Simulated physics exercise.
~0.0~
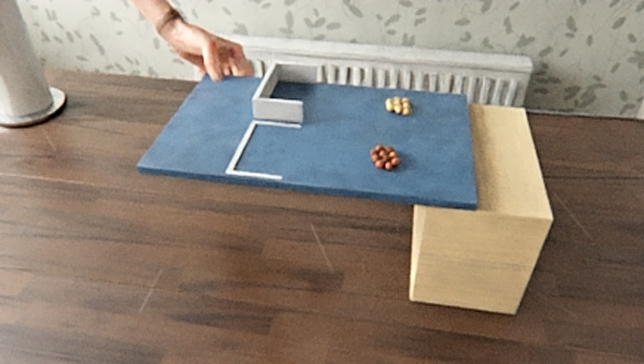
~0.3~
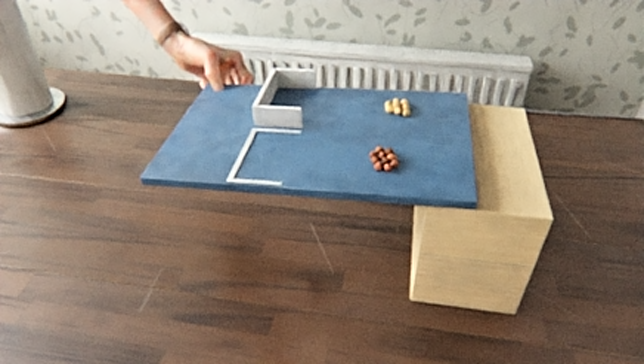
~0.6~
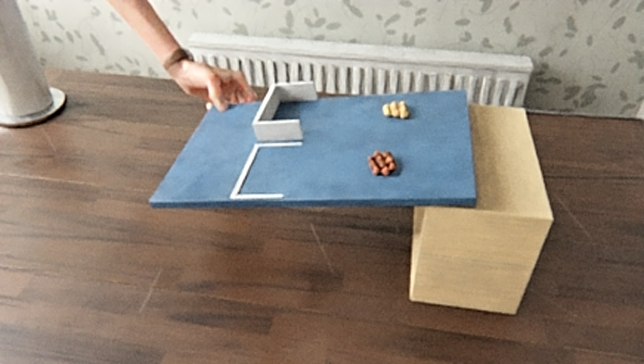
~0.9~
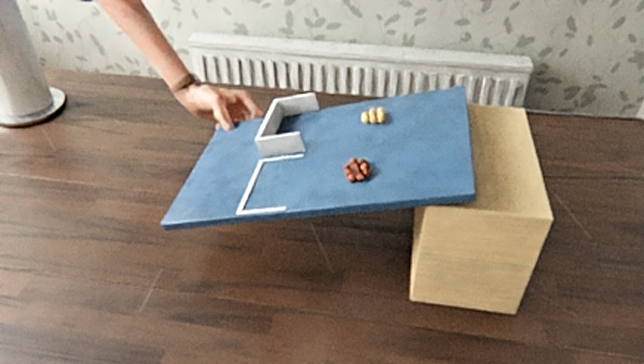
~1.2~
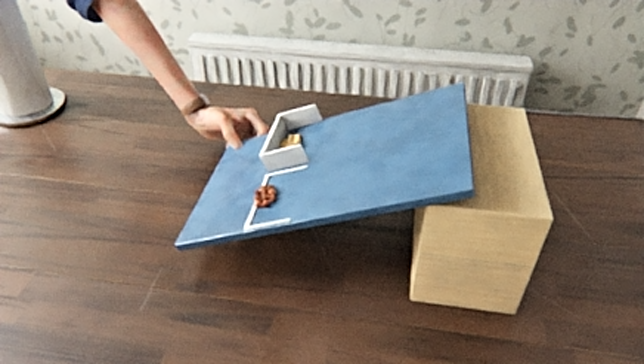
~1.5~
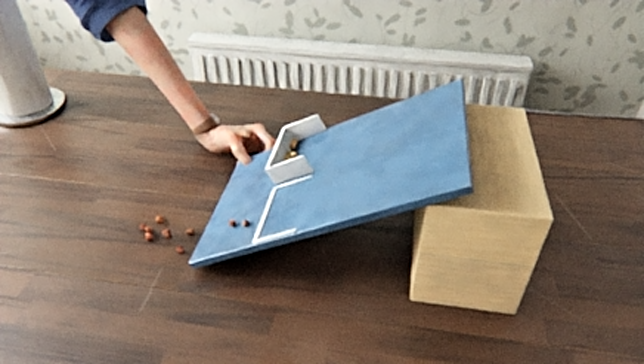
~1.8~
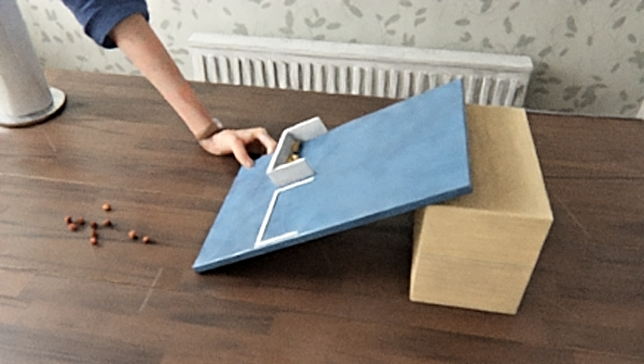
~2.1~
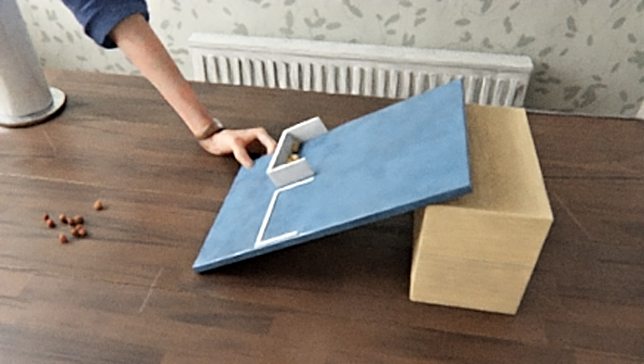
A blue board rests its right end on a pale wooden block, on a dark wood floor seen from slightly above, with a white radiator and leaf-patterned wall behind. Two small heaps sit toward its right side, yellowish pieces farther back and reddish-brown ones nearer, each with a white barrier to the left. A hand at the left end lowers it, and the board tilts steadily. Both heaps slide down leftward. The brown pieces pass over their low, thin barrier and scatter onto the floor, while the yellowish ones stay gathered behind their taller one as the board rests sloping.
